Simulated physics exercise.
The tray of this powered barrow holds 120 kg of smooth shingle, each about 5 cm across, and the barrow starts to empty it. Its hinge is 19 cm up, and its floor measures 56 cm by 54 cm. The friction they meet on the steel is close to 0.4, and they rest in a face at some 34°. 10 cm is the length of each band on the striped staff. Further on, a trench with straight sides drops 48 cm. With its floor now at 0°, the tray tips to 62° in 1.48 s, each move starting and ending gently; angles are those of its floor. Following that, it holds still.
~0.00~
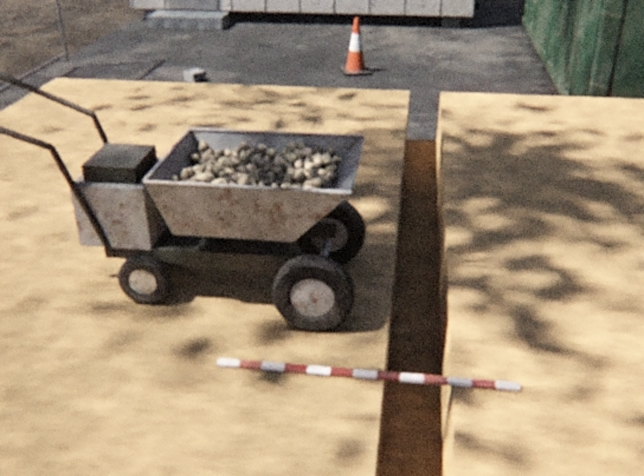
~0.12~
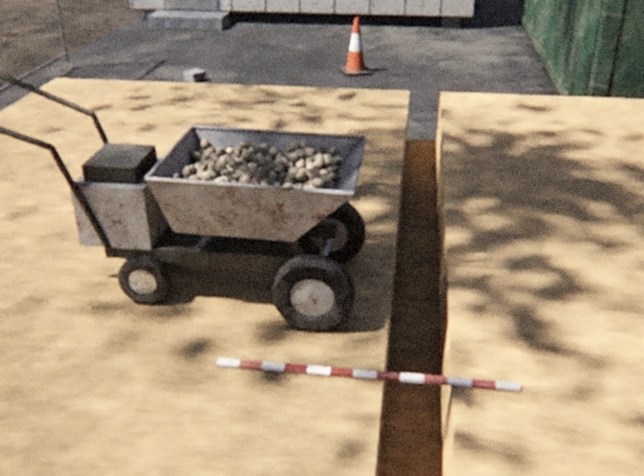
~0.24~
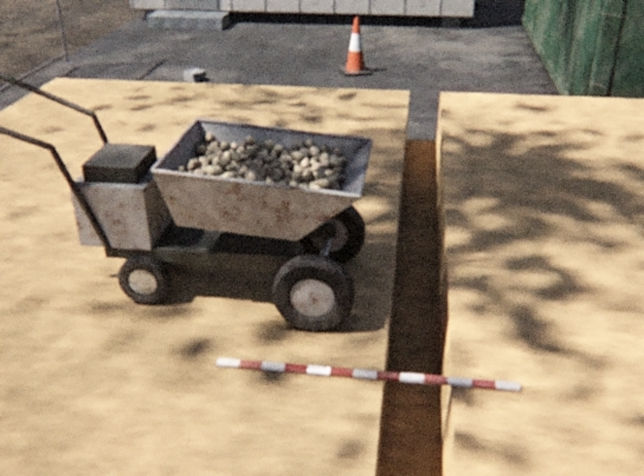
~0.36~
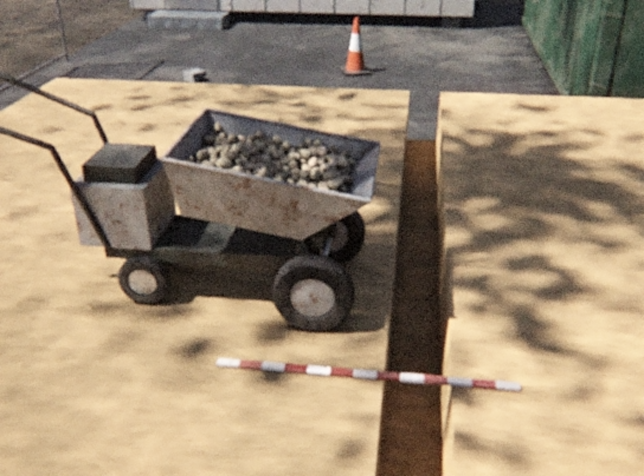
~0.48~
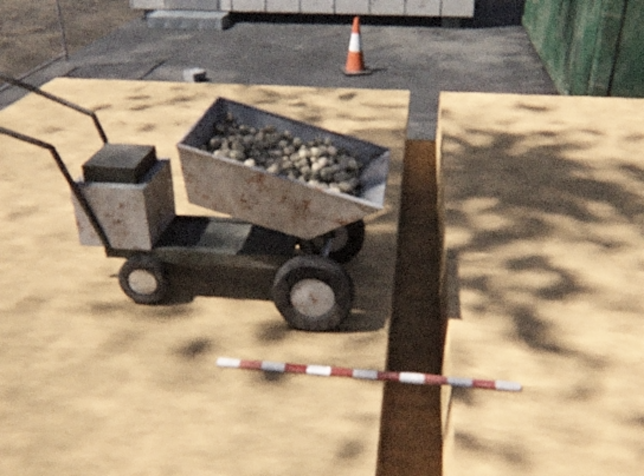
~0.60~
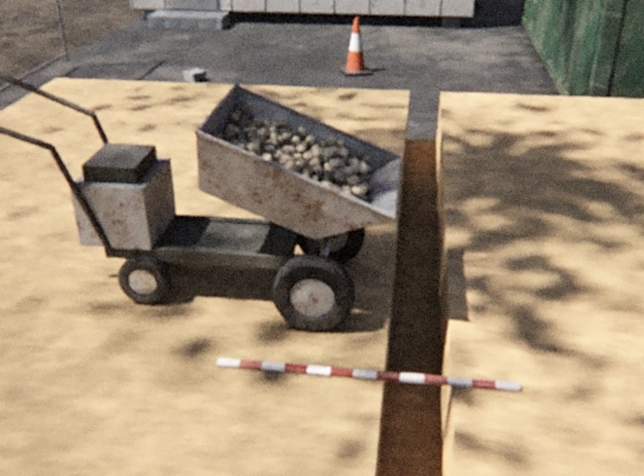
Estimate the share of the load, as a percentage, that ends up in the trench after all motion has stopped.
Roughly 25 per cent of the load ends up there.
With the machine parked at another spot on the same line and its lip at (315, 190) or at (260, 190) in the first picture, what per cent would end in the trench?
First spot about 60, second spot about 90 per cent.
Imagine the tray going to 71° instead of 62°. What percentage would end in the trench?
Then about 15 per cent.
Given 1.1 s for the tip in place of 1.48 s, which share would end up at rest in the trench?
Close to 20 percent, then.
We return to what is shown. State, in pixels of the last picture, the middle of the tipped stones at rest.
Centre estimate: Around (491, 298).
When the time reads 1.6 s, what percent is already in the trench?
Roughly 5% by that time.
After 1.1 s the floor is at 52°; 100 % in the tray; the foremost stones are at (426, 232).
After 1.6 s the floor is at 62°; 57 % in the tray, 3 % in the trench, 40 % past the trench; the foremost stones are at (530, 313).
After 1.9 s the floor is at 62°; 24 % in the tray, 5 % in the trench, 71 % past the trench; the foremost stones are at (624, 305).
After 3.9 s the floor is at 62°; 0 % in the tray, 25 % in the trench, 75 % past the trench; the foremost stones are past the picture's edge.
